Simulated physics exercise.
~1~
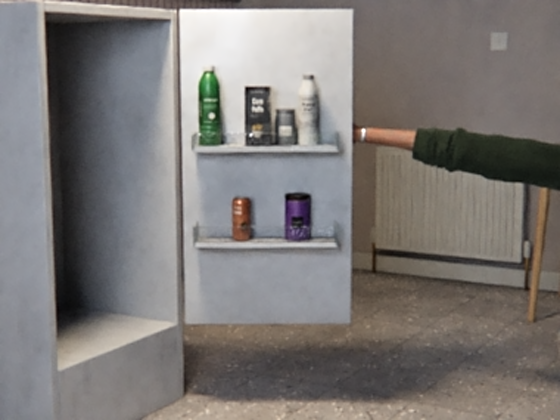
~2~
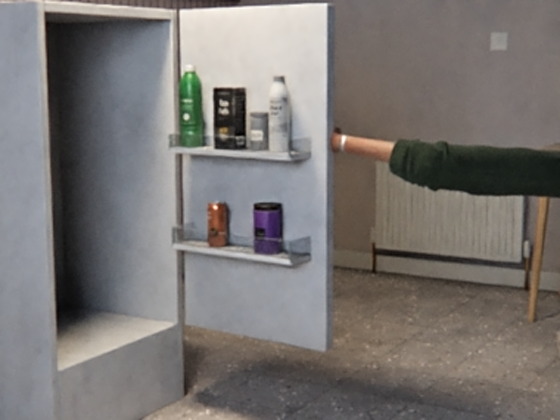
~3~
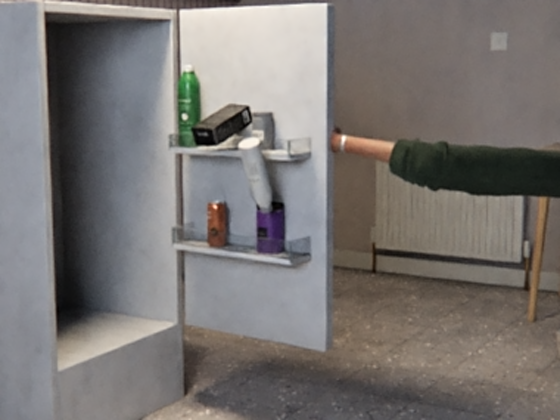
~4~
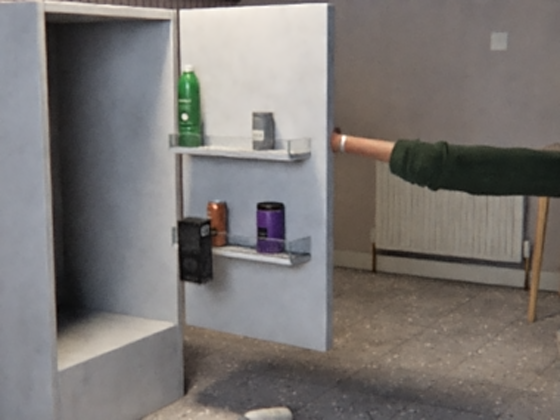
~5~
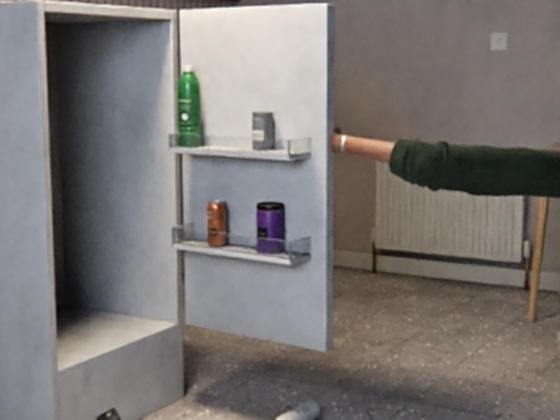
A grey cooler door, held at its edge by a hand in a green sleeve, swung and stopped, and a white bottle and a black carton toppled off the top rack to the floor while the other four containers stayed on their racks.
